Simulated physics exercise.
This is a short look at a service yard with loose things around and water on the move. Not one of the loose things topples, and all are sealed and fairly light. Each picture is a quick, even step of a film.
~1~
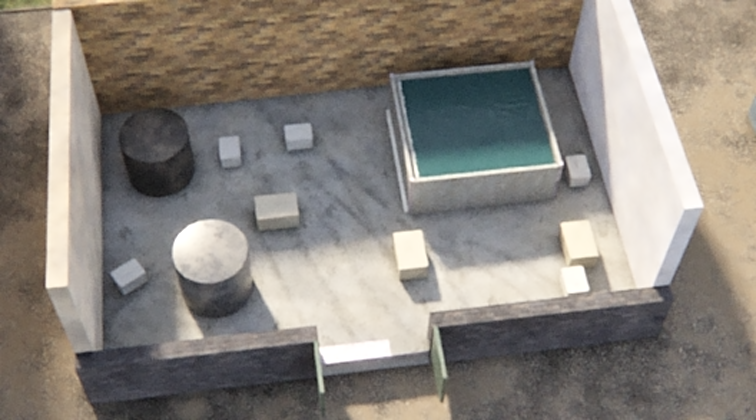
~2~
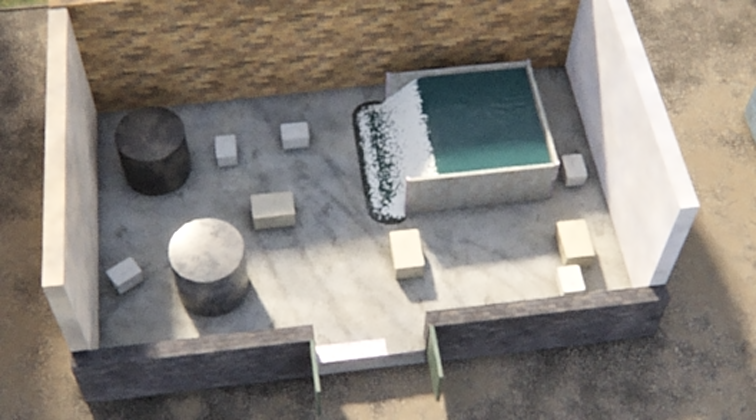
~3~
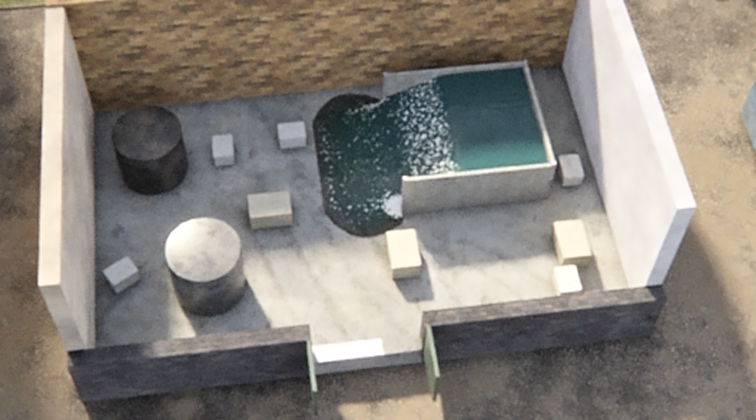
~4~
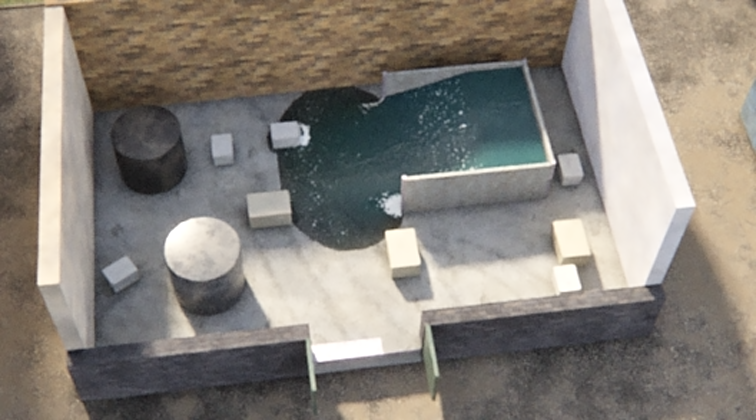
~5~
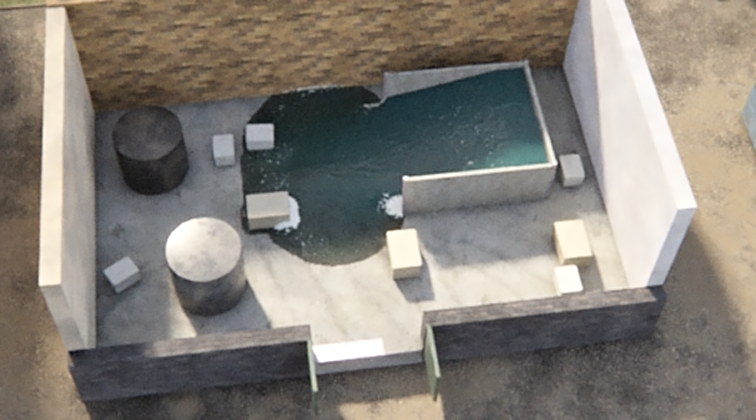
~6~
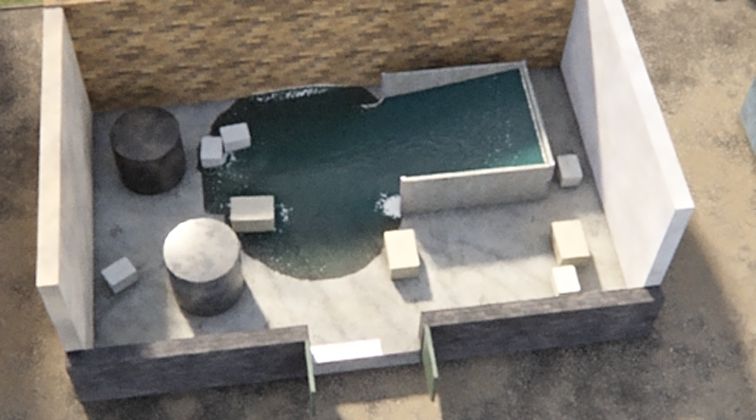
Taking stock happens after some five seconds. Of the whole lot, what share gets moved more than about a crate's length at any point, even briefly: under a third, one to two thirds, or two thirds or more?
Mid band.
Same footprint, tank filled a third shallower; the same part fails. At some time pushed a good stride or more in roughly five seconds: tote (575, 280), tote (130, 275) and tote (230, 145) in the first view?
In the order asked: Below that distance, over that distance and over that distance.
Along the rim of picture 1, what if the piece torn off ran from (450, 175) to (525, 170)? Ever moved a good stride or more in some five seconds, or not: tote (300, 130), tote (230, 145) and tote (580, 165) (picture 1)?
First stays short of it, second stays short of it, third covers that distance.
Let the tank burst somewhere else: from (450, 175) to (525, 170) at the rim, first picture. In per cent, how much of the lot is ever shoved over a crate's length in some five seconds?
I'd guess close to 60 percent.
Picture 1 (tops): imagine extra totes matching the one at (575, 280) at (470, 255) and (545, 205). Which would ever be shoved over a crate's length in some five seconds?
Result by copy: Didn't cover it; didn't cover it.
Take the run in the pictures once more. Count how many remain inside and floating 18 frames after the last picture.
Tally at that point: 4.
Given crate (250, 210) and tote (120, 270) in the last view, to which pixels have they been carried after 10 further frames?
Approximately (120, 281), and approximately (112, 321).
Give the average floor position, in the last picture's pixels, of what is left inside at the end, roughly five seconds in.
I'd put it roughly at (352, 263).
A moment on, 2 of 8 are well off their spots; 2 afloat.
Next, 4 of 8 are well off their spots; 3 afloat.
Later, 4 of 8 are well off their spots; 4 afloat.
In the end, 4 of 8 are well off their spots, and 4 have been at some point; 4 afloat.
